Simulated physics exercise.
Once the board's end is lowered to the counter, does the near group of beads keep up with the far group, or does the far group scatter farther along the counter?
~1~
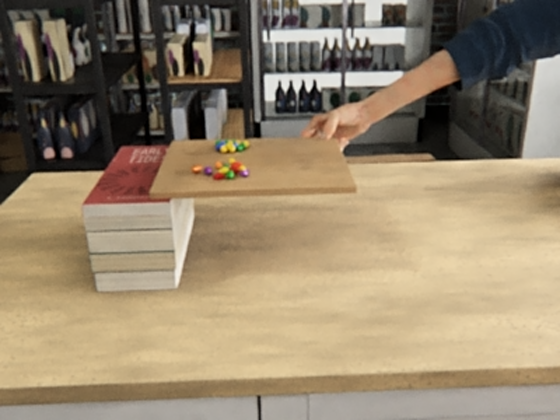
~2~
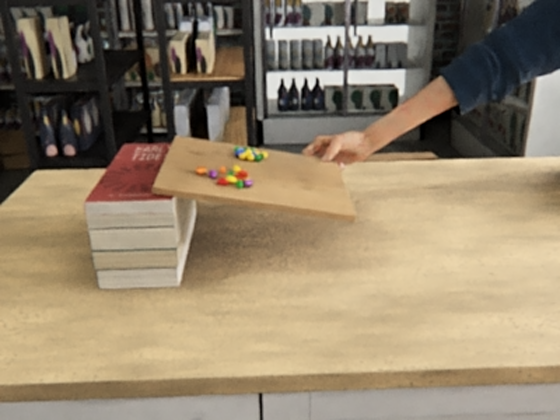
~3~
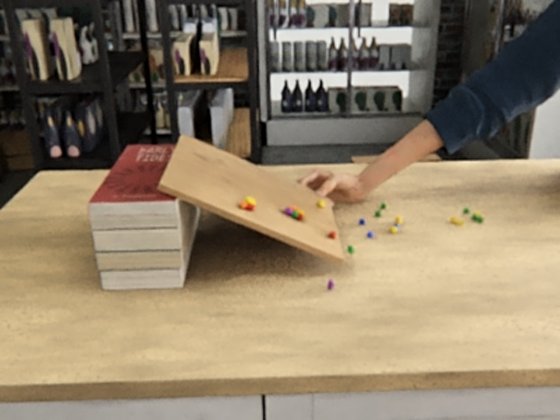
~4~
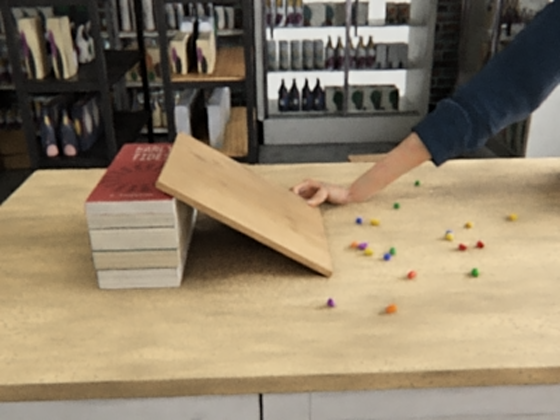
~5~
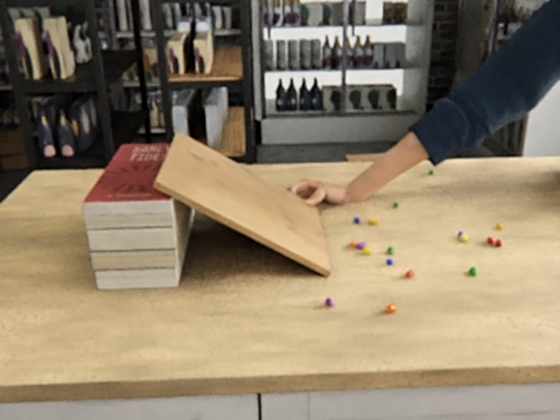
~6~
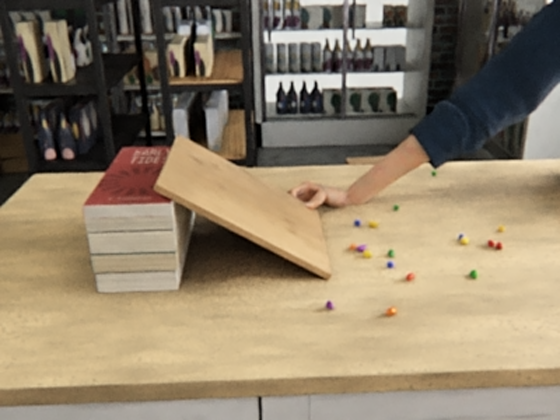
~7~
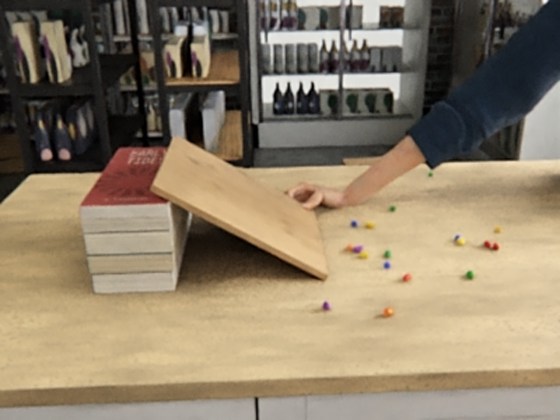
The far group scatters farther along the counter. The near group mostly comes to rest closer to the lowered end of the board.
